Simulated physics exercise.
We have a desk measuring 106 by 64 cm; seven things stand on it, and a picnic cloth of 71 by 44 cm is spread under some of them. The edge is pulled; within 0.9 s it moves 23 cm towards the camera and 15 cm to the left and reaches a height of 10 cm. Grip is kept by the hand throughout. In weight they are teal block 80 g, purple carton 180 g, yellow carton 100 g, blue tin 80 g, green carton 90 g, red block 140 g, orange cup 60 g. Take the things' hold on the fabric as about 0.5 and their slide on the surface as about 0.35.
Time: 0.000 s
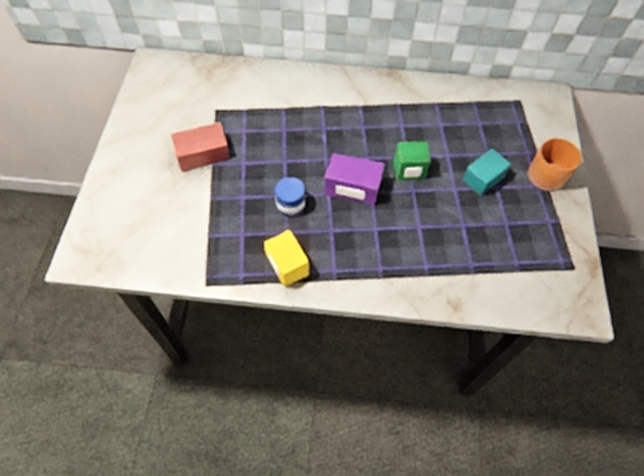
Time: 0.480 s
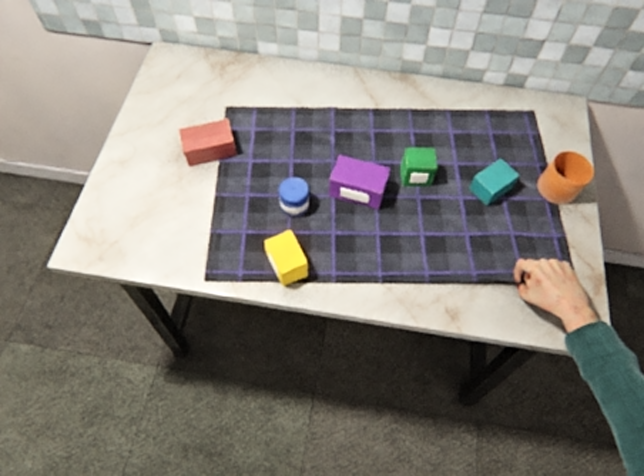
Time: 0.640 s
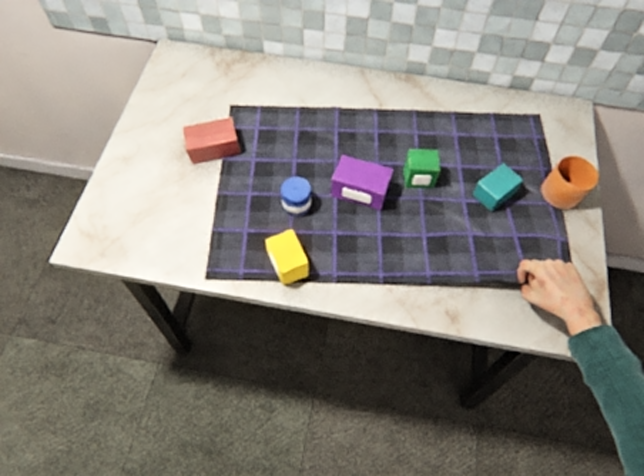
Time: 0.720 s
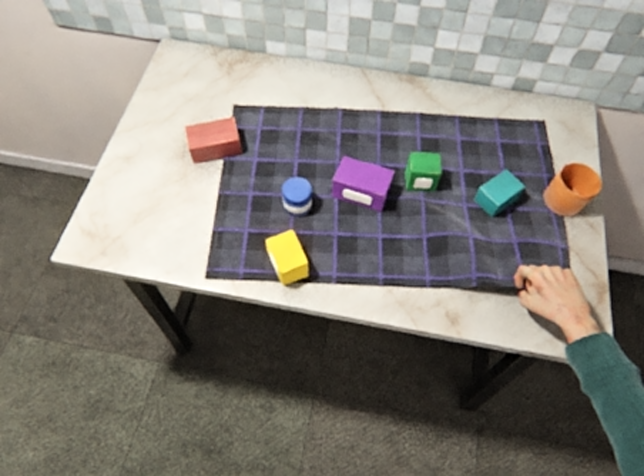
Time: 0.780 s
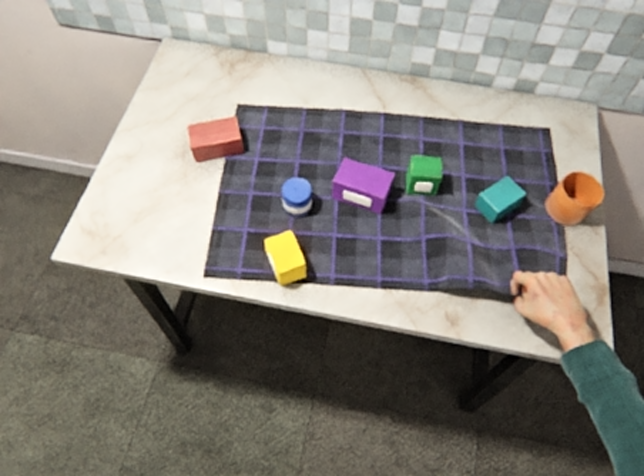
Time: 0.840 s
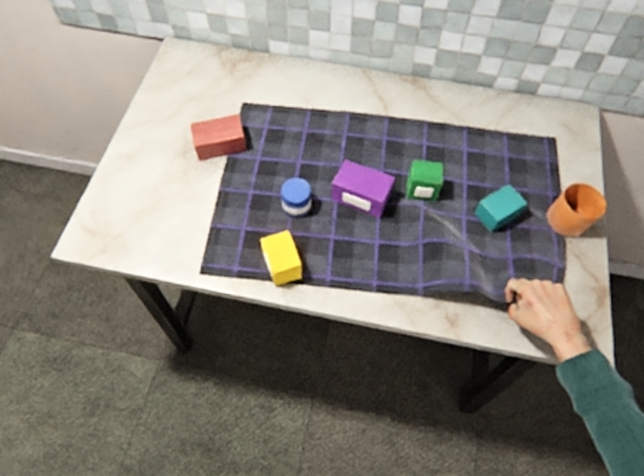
At first, a dark checked cloth lies flat on a marble-look desk, with cartons, a blue tin and a teal block on it, and a red block and orange cup near its ends. Then a hand grips the near right corner and drags it slightly left, wrinkling the fabric as the teal block shifts towards the viewer.
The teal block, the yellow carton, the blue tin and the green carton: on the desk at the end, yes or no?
Teal block: Yes. Yellow carton: Yes. Blue tin: Yes. Green carton: Yes.
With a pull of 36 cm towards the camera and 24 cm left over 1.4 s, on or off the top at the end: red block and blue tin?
Result - red block: Still on top, blue tin: Still on top.
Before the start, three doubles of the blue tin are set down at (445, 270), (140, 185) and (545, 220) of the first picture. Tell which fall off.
By position: Off, on, off.
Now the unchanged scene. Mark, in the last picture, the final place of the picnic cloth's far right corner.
About (586, 274).
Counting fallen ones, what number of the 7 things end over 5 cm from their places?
In total, 6 of them qualify.
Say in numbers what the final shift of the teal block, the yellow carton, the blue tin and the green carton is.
Teal block 30 cm, yellow carton 10 cm, blue tin 4 cm, green carton 20 cm.
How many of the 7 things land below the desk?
That works out to 1 of them.
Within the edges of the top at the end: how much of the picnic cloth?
I'd say close to 80 per cent of it.
After 1.0 s, 100 % of the picnic cloth is still over the top; teal block 12 cm off its start, green carton 7 cm off its start, yellow carton 5 cm off its start.
After 1.2 s, 95 % of the picnic cloth is still over the top; teal block 20 cm off its start, green carton 12 cm off its start, yellow carton 8 cm off its start.
After 1.4 s, 85 % of the picnic cloth is still over the top; teal block 27 cm off its start at (476, 298), green carton 18 cm off its start at (413, 235), yellow carton 9 cm off its start at (235, 248).
After 1.5 s, 80 % of the picnic cloth is still over the top; teal block 30 cm off its start, green carton 19 cm off its start, yellow carton 9 cm off its start.
After 3.1 s, 80 % of the picnic cloth is still over the top; teal block 29 cm off its start at (479, 312), green carton 20 cm off its start at (414, 245), yellow carton 9 cm off its start at (234, 250), blue tin 4 cm off its start at (287, 206).
